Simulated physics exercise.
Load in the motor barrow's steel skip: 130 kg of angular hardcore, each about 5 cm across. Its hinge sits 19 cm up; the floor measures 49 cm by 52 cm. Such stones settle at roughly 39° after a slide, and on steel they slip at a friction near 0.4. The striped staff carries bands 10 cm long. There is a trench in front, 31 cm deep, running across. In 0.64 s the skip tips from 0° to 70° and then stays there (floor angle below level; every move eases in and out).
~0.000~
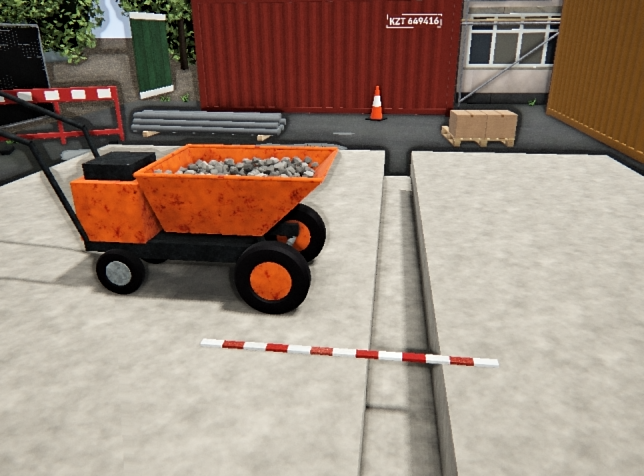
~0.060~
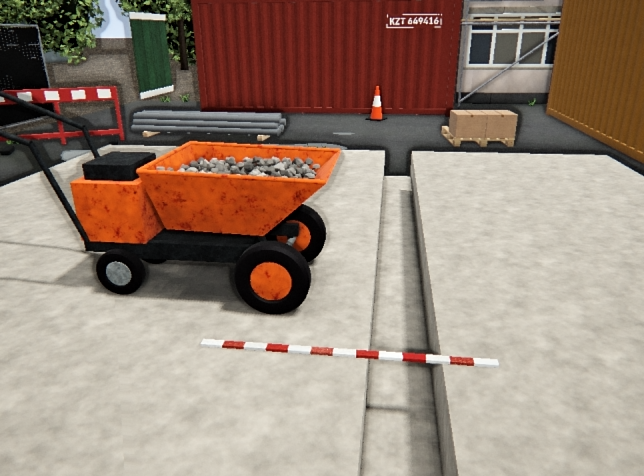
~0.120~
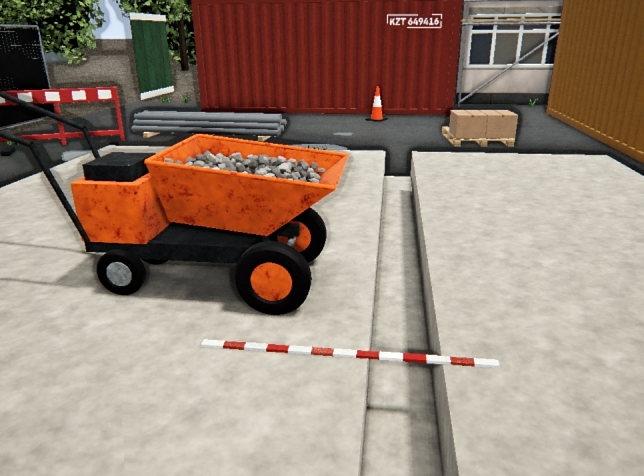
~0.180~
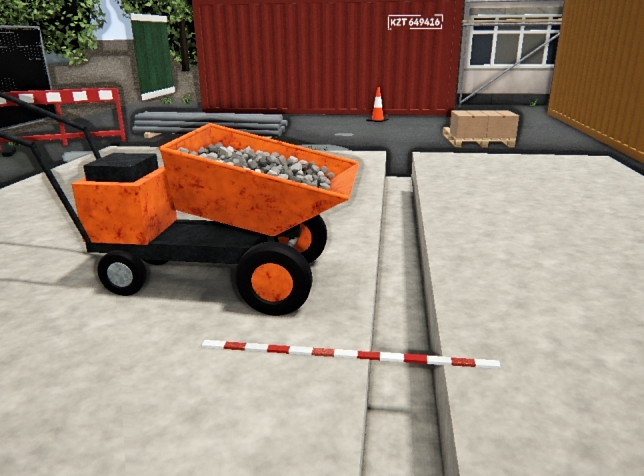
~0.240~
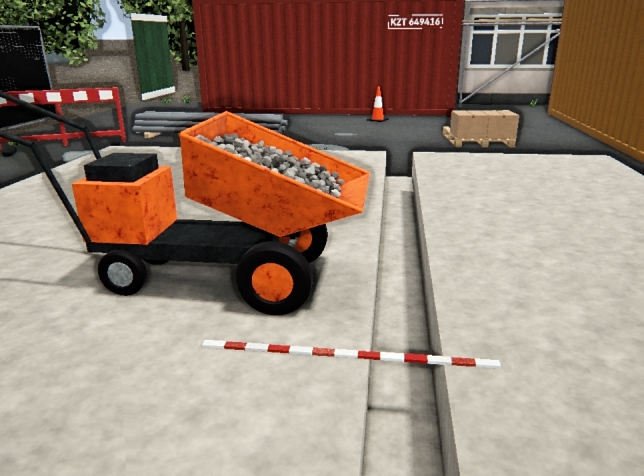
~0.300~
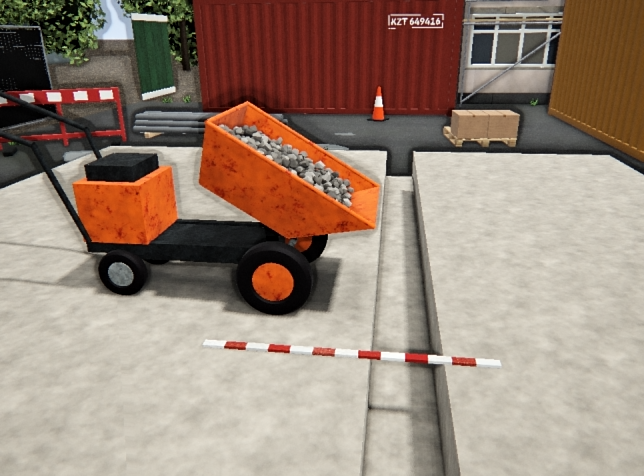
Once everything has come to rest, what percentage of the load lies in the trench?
69 %.
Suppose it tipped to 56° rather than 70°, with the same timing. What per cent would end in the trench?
In that case some 35 per cent.
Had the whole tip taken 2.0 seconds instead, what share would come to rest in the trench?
Estimate: About 90 %.
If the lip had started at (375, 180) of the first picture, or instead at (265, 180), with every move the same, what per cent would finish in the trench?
Close to 5 percent in the first case, 70 percent in the second.
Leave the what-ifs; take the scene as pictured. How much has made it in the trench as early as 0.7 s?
Some 20 per cent.
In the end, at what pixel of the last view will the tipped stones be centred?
I'd point somewhere around (419, 322).
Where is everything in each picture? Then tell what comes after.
In the first frame, the skip is at 0°, its lip at (322, 181); the top of the load is at (253, 165).
In the second frame, the skip is at 2°, its lip at (325, 182); the top of the load is at (226, 163); the stones move at 0.4 m/s on average.
In the third frame, lip at (335, 188), floor tilted 6°, highest stones at (216, 159); the stones move at 0.8 m/s on average.
In the fourth frame, the skip is at 13°, its lip at (348, 198); the top of the load is at (219, 151); the stones move at 1.1 m/s on average.
In the fifth frame, lip at (362, 211), floor tilted 22°, highest stones at (231, 141); the stones move at 1.3 m/s on average.
In the sixth frame, the skip is at 32°, its lip at (375, 228); the top of the load is at (247, 133); the stones move at 1.4 m/s on average.
After 0.5 s the floor is at 59°; 100 % in the skip; the foremost stones are at (378, 248).
After 0.7 s the floor is at 70°; 79 % in the skip, 19 % in the trench, 2 % past the trench; the foremost stones are at (452, 306).
After 1.1 s the floor is at 70°; 18 % in the skip, 51 % in the trench, 31 % past the trench; the foremost stones are at (585, 308).
After 3.0 s the floor is at 70°; 0 % in the skip, 69 % in the trench, 31 % past the trench; the foremost stones are past the picture's edge.
